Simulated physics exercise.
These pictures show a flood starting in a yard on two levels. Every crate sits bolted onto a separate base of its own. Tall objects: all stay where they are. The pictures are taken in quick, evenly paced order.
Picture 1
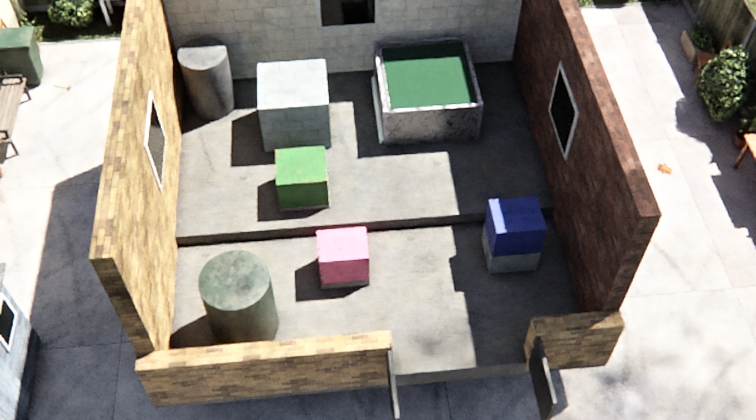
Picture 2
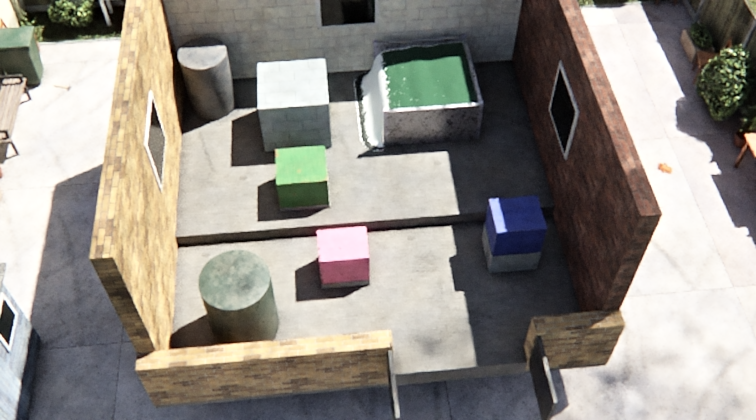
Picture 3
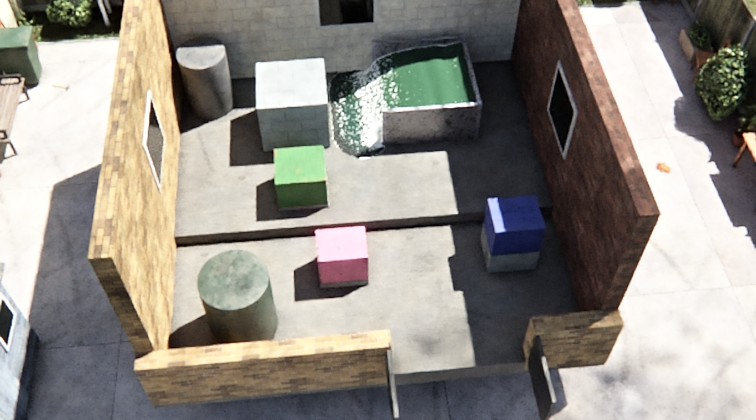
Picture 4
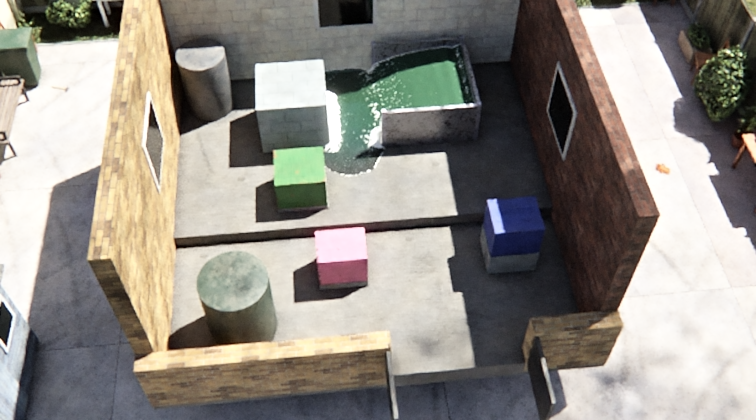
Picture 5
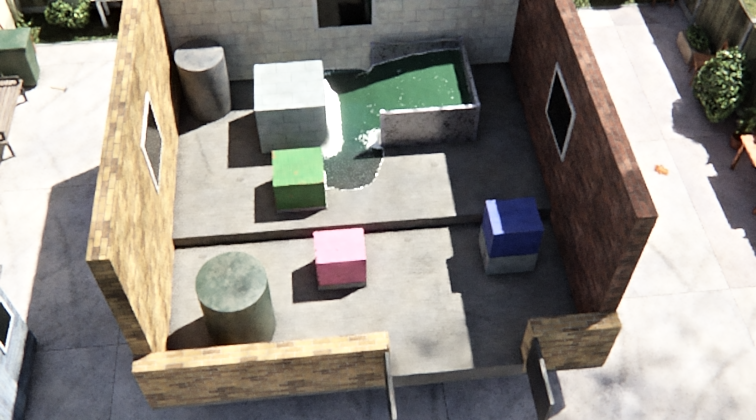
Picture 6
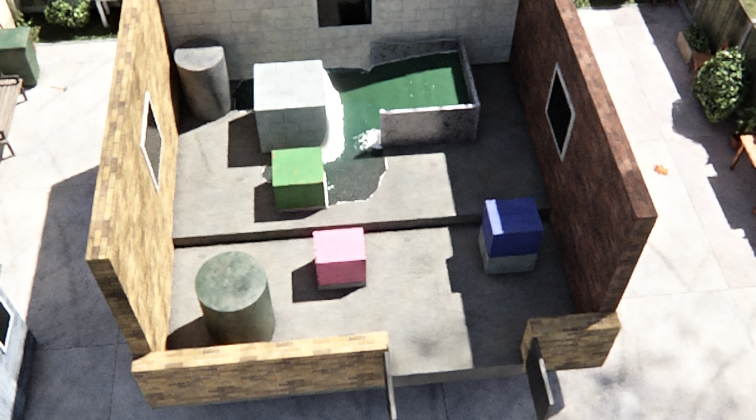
Walled two-level yard with a tank of green water pouring out leftward, spreading past a white block and around a green cube.
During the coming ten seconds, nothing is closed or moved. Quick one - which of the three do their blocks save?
One by one: Pink crate: Touched; green crate: Touched; blue crate: Untouched.
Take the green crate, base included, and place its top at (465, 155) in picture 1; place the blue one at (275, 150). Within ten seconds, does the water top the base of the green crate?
The green crate simply stays high and dry.
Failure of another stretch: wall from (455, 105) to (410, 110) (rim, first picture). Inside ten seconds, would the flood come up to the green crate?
In my view the green crate is never reached.
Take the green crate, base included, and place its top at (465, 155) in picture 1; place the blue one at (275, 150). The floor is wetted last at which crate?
The one in green comes last.
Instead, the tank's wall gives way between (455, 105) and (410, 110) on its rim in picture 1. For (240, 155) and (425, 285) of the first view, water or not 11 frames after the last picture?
Untouched, then inundated.
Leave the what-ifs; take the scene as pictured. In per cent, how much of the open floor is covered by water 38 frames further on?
Some 80 in a hundred.
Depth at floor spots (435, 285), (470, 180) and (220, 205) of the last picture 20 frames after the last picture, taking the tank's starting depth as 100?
Readings in order: Around 4, 0 and 12 %.
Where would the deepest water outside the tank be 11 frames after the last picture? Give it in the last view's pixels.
It should be roughly at (182, 88).
A moment on, water covers 25 % of the floor; the pink crate water round its plinth, the green crate water round its plinth, the blue crate not reached.
Next, water covers 45 % of the floor; the pink crate water round its plinth, the green crate water round its plinth, the blue crate not reached.
Then, water covers 65 % of the floor; the pink crate water round its plinth, the green crate water round its plinth, the blue crate water round its plinth.
Later, water covers 80 % of the floor; the pink crate water round its plinth, the green crate water round its plinth, the blue crate water round its plinth.
In the end, water covers 75 % of the floor; the pink crate was topped, the green crate was topped, the blue crate stayed above the water.
